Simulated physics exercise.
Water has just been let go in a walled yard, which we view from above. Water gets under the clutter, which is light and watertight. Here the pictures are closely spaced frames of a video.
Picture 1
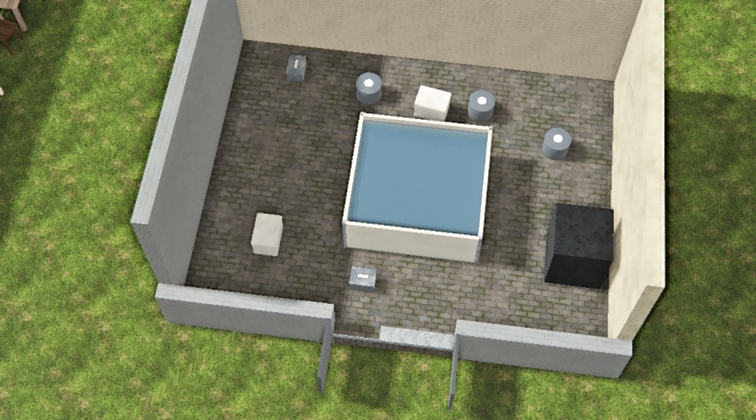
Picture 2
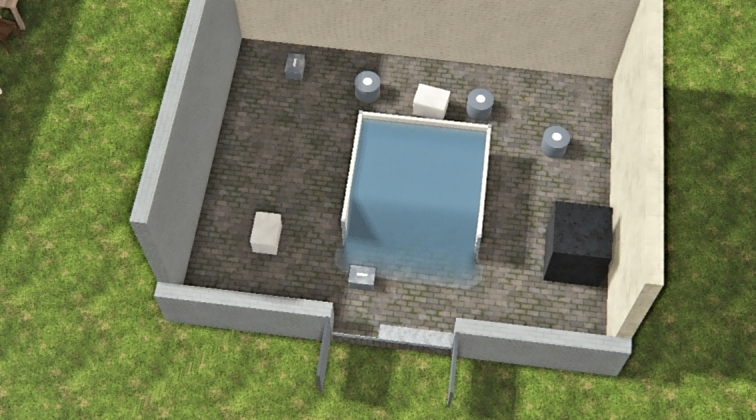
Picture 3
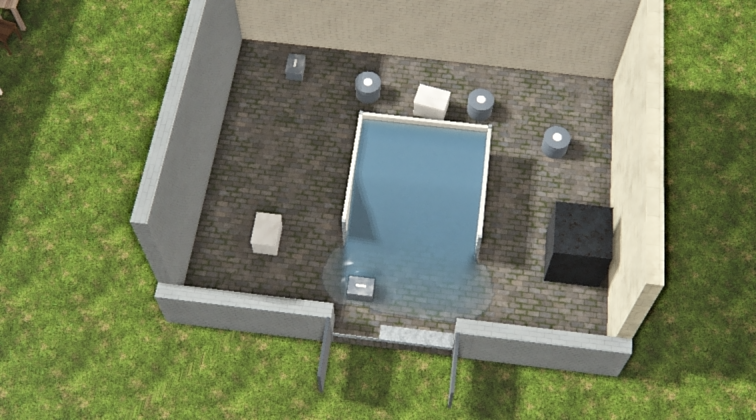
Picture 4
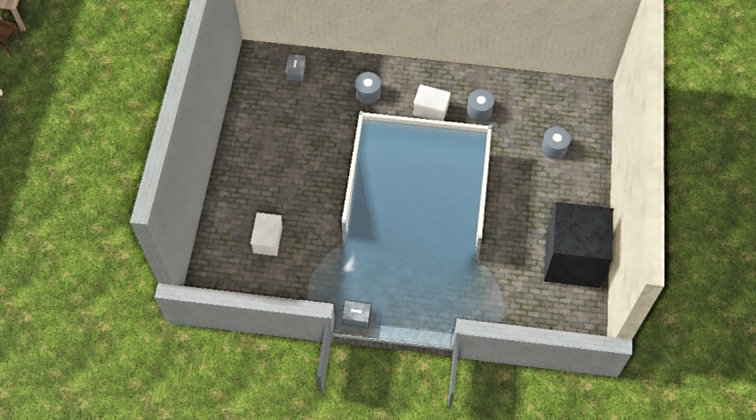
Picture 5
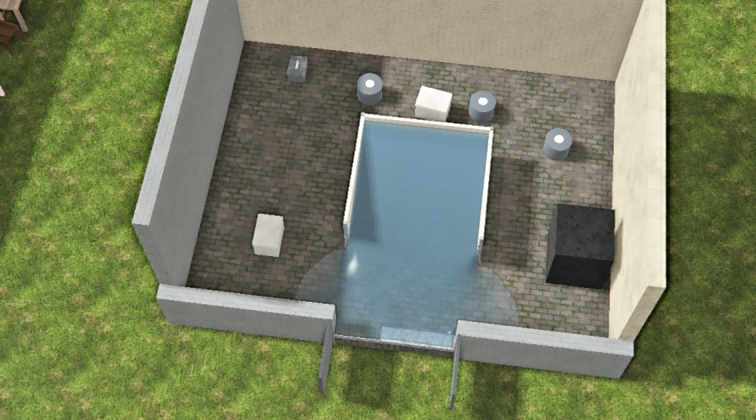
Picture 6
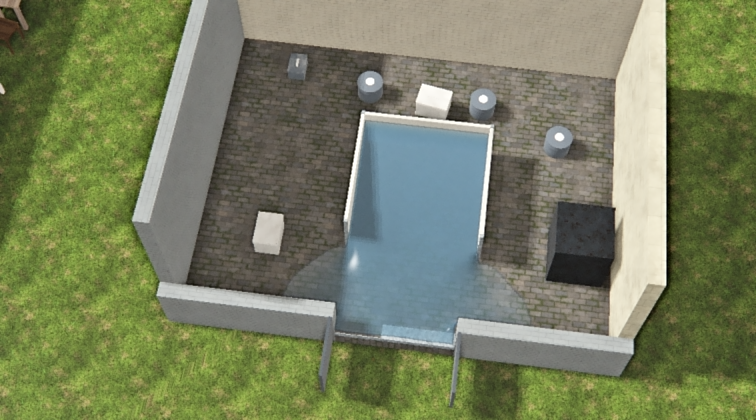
Blue water spreads from an open-fronted white tank toward the gateway, shifting a small grey box.
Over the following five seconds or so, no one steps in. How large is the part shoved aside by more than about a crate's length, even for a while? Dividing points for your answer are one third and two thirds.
Answer: A share under one third.
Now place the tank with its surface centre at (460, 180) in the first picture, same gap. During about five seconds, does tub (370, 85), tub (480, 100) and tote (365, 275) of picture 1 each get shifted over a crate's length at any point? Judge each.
Object by object, in turn: Lingered near its place, lingered near its place, travelled a good distance.
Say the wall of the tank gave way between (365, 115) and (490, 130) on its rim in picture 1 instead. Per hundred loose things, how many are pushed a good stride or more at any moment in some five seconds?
90 % or thereabouts.
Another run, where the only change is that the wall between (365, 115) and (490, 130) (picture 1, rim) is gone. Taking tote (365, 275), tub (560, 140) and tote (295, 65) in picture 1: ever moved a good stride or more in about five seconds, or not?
Listed in turn, never travels that far, ends up that far off, ends up that far off.
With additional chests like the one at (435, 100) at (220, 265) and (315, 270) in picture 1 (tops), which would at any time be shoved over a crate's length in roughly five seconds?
Result, in sequence - displaced that far / displaced that far.
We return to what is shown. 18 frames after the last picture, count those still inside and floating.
I make it 0.
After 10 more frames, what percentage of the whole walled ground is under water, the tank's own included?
My figure is about 35 percent.
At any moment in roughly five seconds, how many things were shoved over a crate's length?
Total: 1.
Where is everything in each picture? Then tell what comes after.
A chest at (433, 98), on the bottom; a chest at (266, 229) rests on the ground; 0 of 7 have shifted, in the first picture.
A chest at (432, 97) rests on the ground; a chest at (265, 228) rests on the ground; 0 of 7 have shifted, in the second picture.
A chest at (432, 97), on the bottom; a chest at (266, 228) rests on the ground; 1 of 7 have shifted, in the third picture.
A chest at (432, 98), on the bottom; a chest at (266, 229) rests on the ground; 1 of 7 have shifted, in the fourth picture.
A chest at (434, 99) rests on the ground; a chest at (267, 230) rests on the ground; 1 of 7 have shifted, in the fifth picture.
A chest at (434, 97), on the bottom; a chest at (268, 228), on the bottom; 1 of 7 have shifted, in the sixth picture.
A moment on, 1 of 7 are well off their spots; 0 afloat.
Next, 1 of 7 are well off their spots; 0 afloat.
Later, 1 of 7 are well off their spots; 0 afloat.
In the end, 1 of 7 are well off their spots, and 1 have been at some point; 0 afloat.
